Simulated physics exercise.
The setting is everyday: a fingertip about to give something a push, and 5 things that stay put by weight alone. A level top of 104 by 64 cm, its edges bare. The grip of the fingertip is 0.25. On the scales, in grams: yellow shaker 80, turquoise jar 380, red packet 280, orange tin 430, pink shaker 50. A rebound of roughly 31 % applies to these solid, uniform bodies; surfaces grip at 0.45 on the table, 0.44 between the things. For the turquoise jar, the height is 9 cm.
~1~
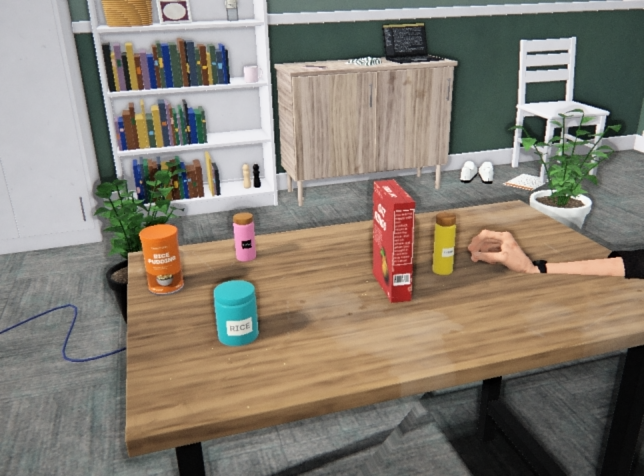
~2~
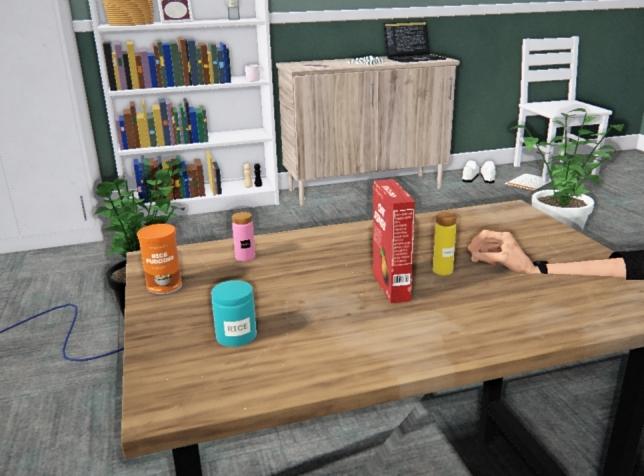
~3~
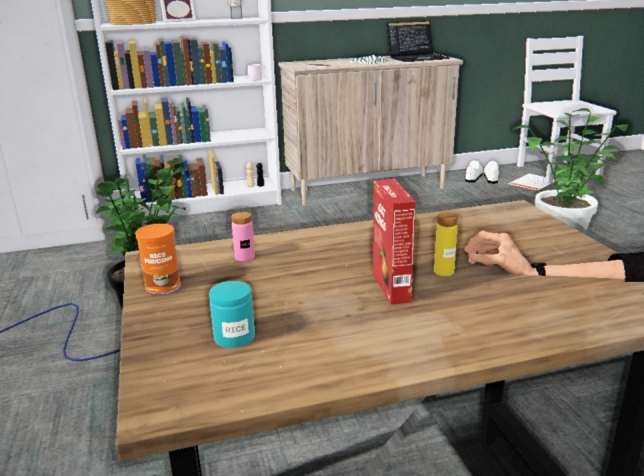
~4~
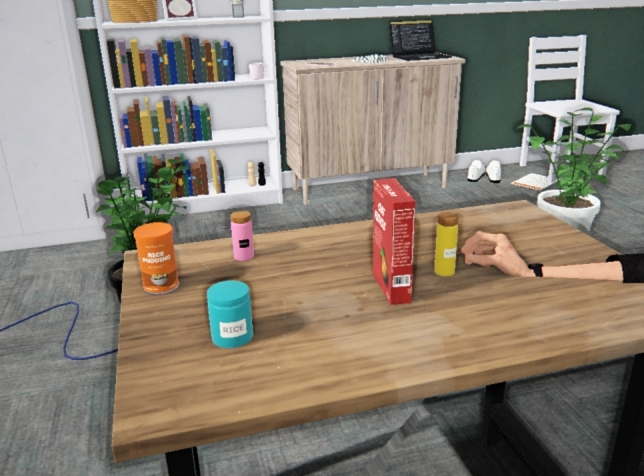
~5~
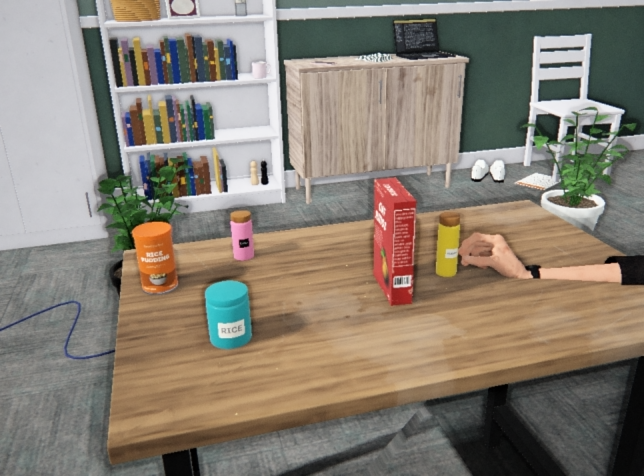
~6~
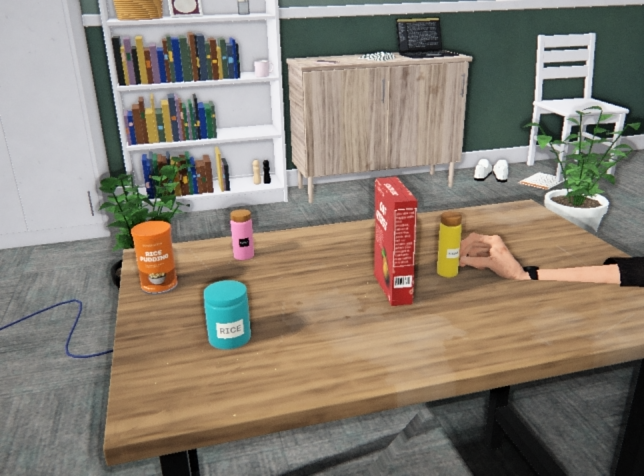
In the video, a hand at the right of a wooden table moves slightly left toward a yellow shaker beside a red packet, while an orange tin, a pink shaker and a turquoise jar stay in place on the left.
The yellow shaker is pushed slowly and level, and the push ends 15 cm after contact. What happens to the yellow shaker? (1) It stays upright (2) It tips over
It stays upright.
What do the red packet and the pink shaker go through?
The red packet gets pushed; the pink shaker stays put.
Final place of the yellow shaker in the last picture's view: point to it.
Near (377, 251).
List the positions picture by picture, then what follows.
In the first picture, hand has come 0 cm; yellow shaker (444, 244); turquoise jar (236, 313).
In the second picture, hand has come 0 cm; yellow shaker (445, 244); orange tin (161, 260).
In the third picture, hand has come 1 cm; yellow shaker (446, 245); turquoise jar (232, 314).
In the fourth picture, hand has come 2 cm; yellow shaker (446, 244); orange tin (157, 259).
In the fifth picture, hand has come 3 cm; yellow shaker (448, 245); turquoise jar (229, 315).
In the sixth picture, hand has come 4 cm; yellow shaker (449, 245); orange tin (155, 258).
Then, 0.40 s on from there, hand has come 8 cm; yellow shaker moved 4 cm near (432, 247).
Then, 1.00 s on from there, hand has come 14 cm; yellow shaker moved 10 cm near (403, 251).
Then, 1.30 s on from there, hand has come 17 cm; yellow shaker moved 13 cm near (387, 251); red packet moved 3 cm.
Then, 2.40 s on from there, hand has come 20 cm; yellow shaker moved 15 cm near (377, 251); red packet moved 4 cm.
In the end, not toppled but over 5 cm from the start, yellow shaker; the other 4 under 5 cm from the start. At the end, from the last picture's camera, yellow shaker near (377, 251).
